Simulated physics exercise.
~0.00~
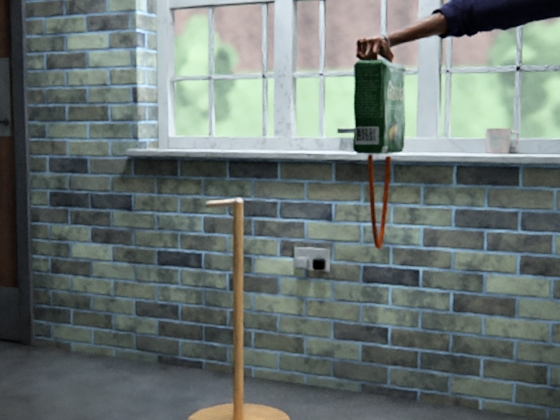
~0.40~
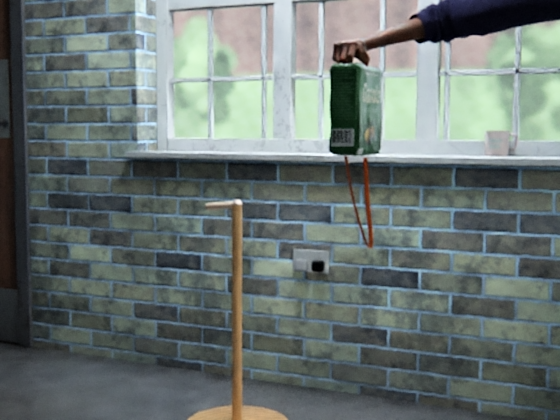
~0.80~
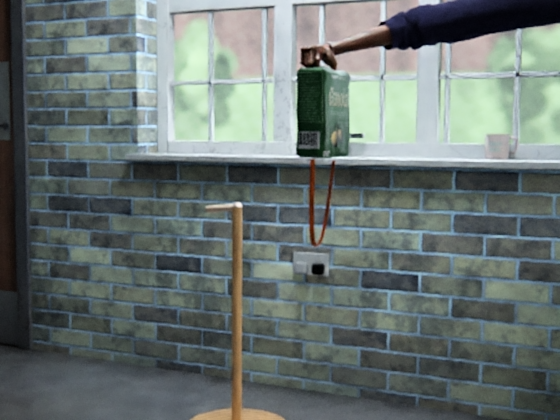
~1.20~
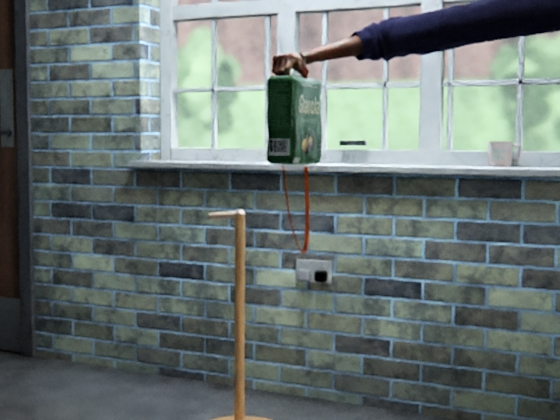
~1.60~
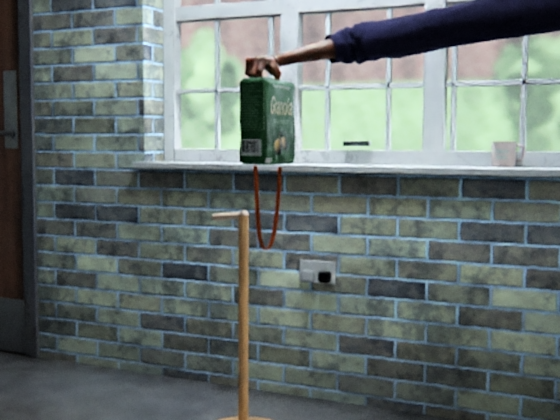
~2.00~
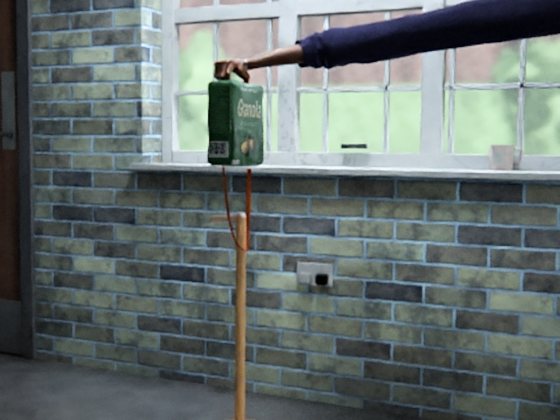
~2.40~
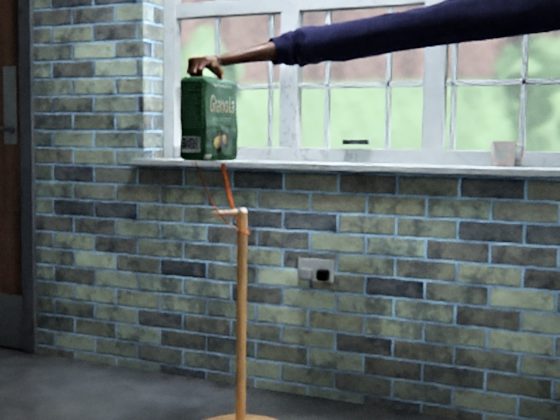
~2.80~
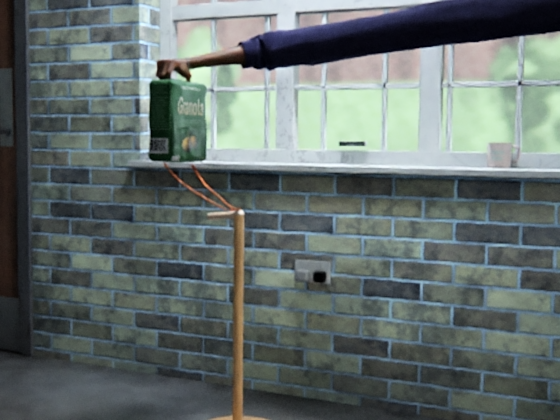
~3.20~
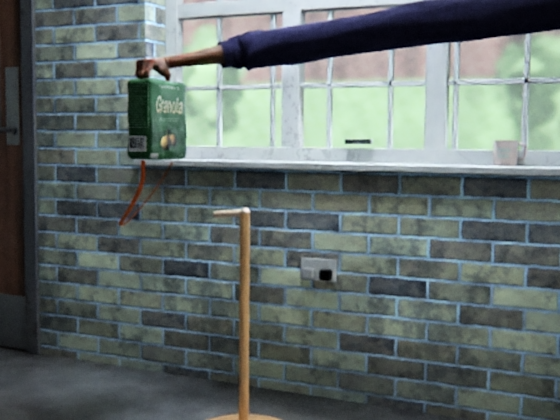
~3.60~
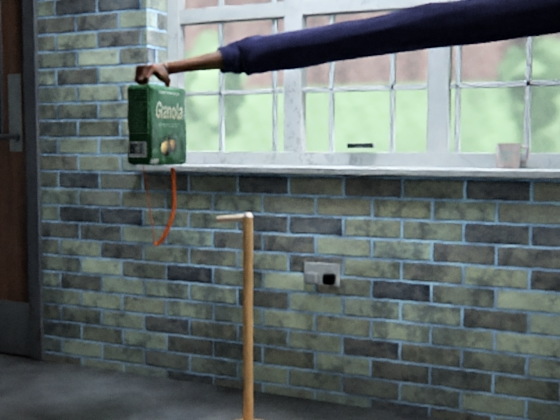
A hand carries a green bag leftward, its hanging loop passing the hooked post freely.
